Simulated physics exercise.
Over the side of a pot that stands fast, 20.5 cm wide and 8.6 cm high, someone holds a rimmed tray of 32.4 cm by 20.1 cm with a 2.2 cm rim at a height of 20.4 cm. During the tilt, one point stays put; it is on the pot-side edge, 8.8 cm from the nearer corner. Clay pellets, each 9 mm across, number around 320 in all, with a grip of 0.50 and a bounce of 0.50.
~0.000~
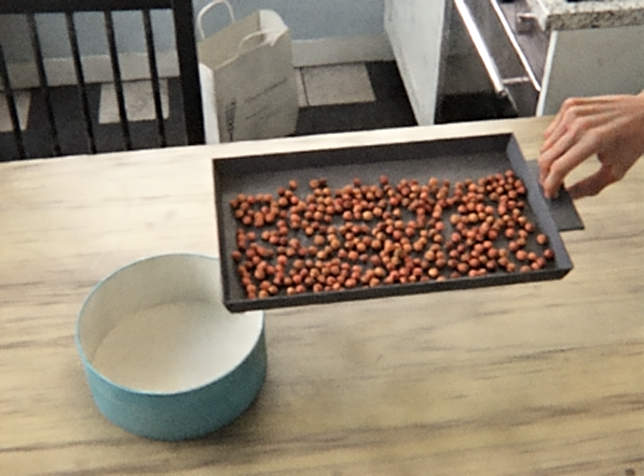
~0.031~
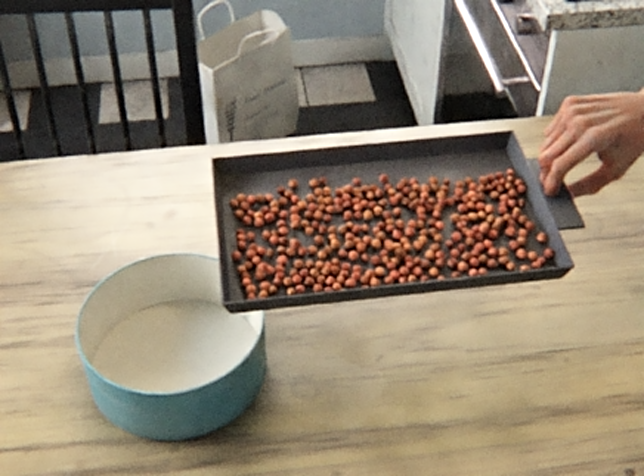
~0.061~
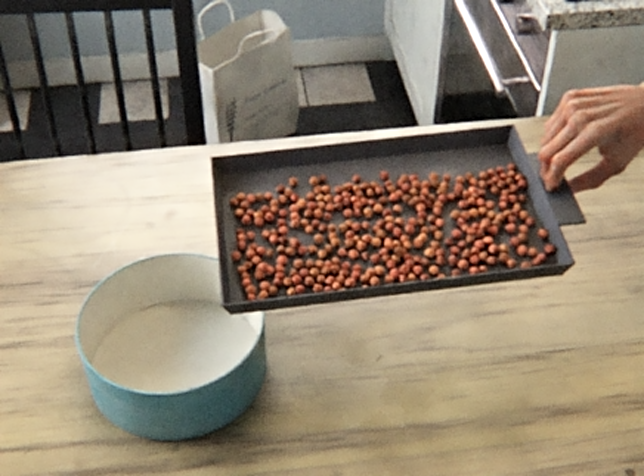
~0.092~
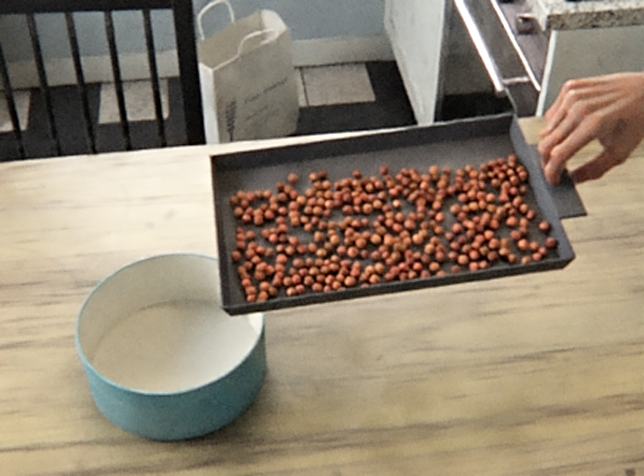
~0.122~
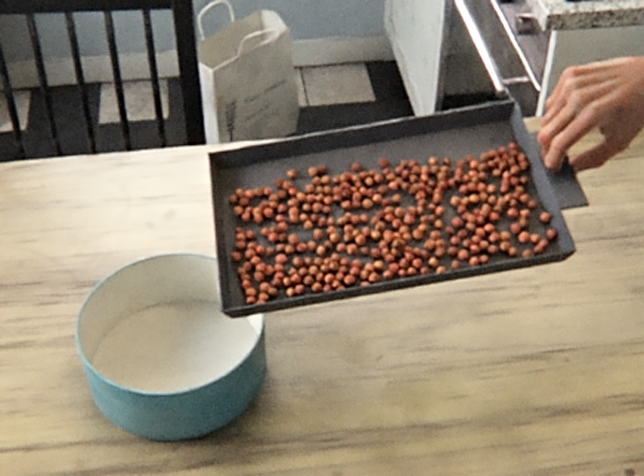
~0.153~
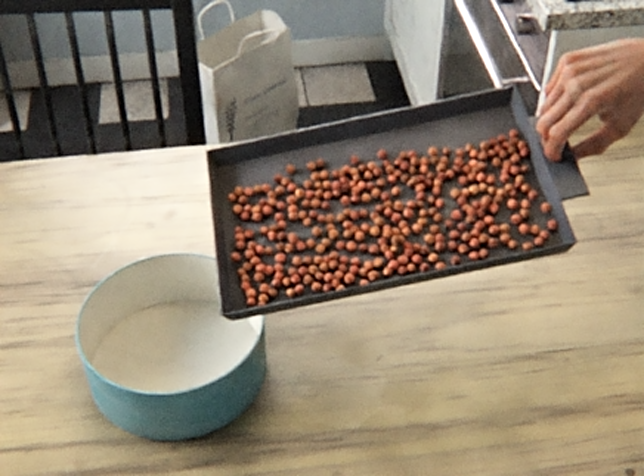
A dark rimmed tray covered with small reddish-brown pellets starts out nearly level, held by a hand at its right end, its left end over the rim of a blue pot. The hand then raises the right end slightly, slanting the tray down to the left, while the pot stays still.
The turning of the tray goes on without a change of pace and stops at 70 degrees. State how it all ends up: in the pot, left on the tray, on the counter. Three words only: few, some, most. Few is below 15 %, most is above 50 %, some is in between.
Pot - few, tray - some, counter - most.
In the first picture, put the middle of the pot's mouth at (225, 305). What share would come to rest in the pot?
With the pot there, close to 5 per cent.
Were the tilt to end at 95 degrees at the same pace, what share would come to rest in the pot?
It would be near 10 per cent.
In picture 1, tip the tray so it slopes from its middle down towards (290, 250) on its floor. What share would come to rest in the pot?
I'd say close to 35 %.
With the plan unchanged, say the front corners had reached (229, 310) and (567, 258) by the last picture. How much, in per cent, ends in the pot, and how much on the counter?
Per cent by place - pot 0, counter 5.
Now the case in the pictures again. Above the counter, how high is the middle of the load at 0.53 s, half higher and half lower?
Some 26 cm above the counter.
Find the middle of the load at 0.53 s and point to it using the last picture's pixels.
Look about (306, 249) in the last view.
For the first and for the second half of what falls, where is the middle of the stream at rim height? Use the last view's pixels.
Roughly (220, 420) to start, and after that (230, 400).
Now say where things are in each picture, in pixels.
In the first picture, tray tilt 0 degrees, front corners at (229, 297) and (566, 263); middle of the pieces at (390, 230); pot at (171, 318).
In the second picture, tray tilt 1 degrees, front corners at (229, 298) and (566, 262); middle of the pieces at (390, 229).
In the third picture, tray tilt 2 degrees, front corners at (229, 299) and (566, 259); middle of the pieces at (390, 227).
In the fourth picture, tray tilt 5 degrees, front corners at (228, 301) and (567, 253), lowest corner left front; middle of the pieces at (390, 223).
In the fifth picture, tray tilt 8 degrees, front corners at (228, 305) and (568, 246), lowest corner left front; middle of the pieces at (390, 218).
In the sixth picture, tray tilt 12 degrees, front corners at (227, 308) and (568, 238), lowest corner left front; middle of the pieces at (389, 213); pot at (171, 318). Its pace works out near 130 degrees a second.
After 0.38 s, tilt 42 degrees; the tray holds 100 %, the pot 0 %.
After 0.53 s, tilt 62 degrees; the tray holds 100 %, the pot 0 %.
After 0.80 s, tilt 70 degrees; the tray holds 65 %, the pot 0 %.
In the end, at 2.1 s, pot 5 %, tray 35 %, counter 60 %.
